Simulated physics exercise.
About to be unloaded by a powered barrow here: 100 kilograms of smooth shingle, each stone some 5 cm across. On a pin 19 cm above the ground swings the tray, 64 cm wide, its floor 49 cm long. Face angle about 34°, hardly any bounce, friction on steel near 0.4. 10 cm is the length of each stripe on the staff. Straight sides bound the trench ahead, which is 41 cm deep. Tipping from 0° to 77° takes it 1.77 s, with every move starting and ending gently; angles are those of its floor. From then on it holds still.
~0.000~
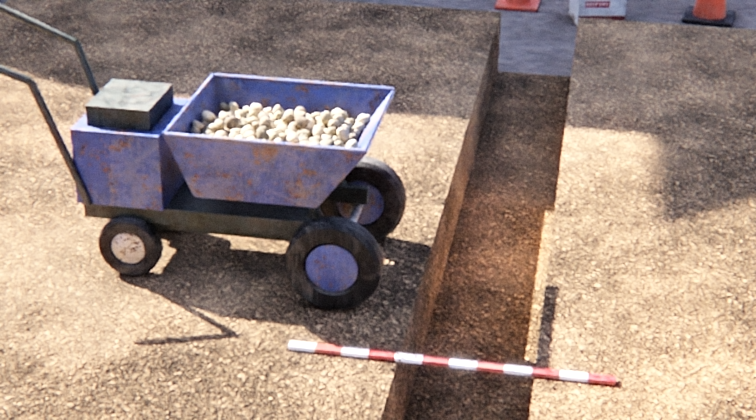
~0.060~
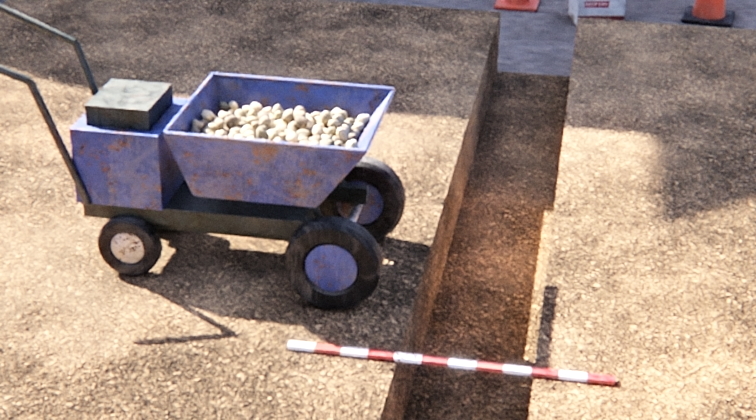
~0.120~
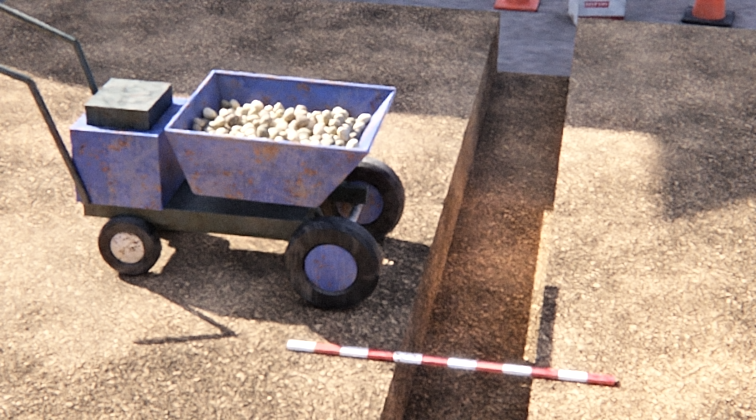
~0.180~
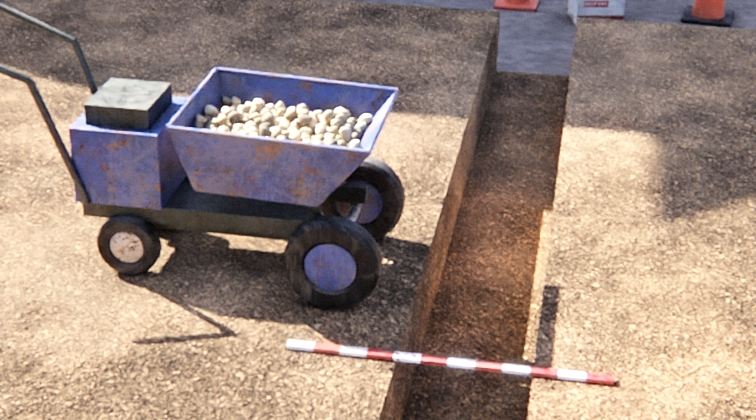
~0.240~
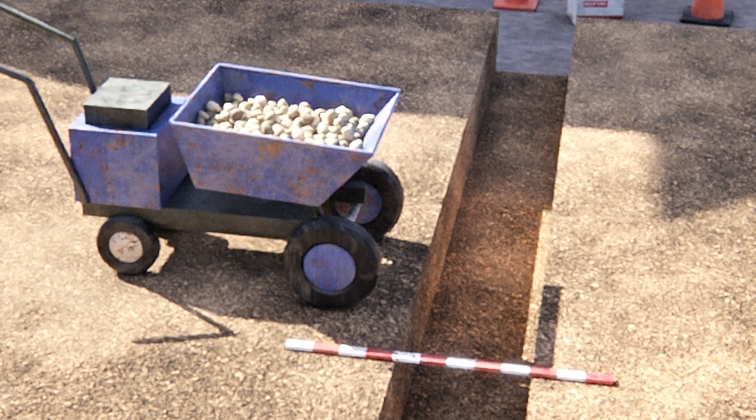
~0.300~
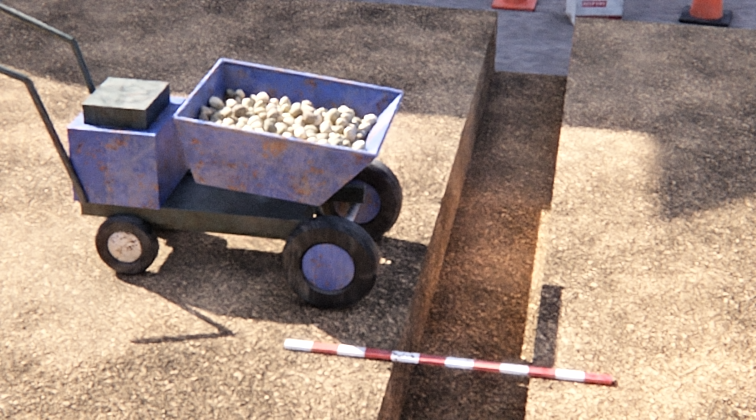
Blue, rust-marked barrow tray loaded with pale stones tilting slightly toward the right beside a straight-sided trench, its wheels staying still.
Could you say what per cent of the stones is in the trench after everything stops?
I would put it at 90 per cent.
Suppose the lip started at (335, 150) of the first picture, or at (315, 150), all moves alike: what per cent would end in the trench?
Around 100% for the first place and 100% for the second.
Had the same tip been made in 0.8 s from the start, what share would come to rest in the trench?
I'd put it at roughly 70 per cent.
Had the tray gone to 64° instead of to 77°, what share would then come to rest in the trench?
Some 95% would finish there.
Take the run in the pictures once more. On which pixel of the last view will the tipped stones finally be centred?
Near (497, 357).
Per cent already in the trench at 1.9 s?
Roughly 65% by that time.
After 1.3 s the floor is at 65°; 98 % in the tray, 2 % in the trench; the foremost stones are at (492, 225).
After 1.9 s the floor is at 77°; 24 % in the tray, 67 % in the trench, 9 % past the trench; the foremost stones are at (623, 296).
After 2.2 s the floor is at 77°; 4 % in the tray, 86 % in the trench, 10 % past the trench; the foremost stones are at (668, 292).
After 4.2 s the floor is at 77°; 0 % in the tray, 90 % in the trench, 10 % past the trench; the foremost stones are at (677, 295).
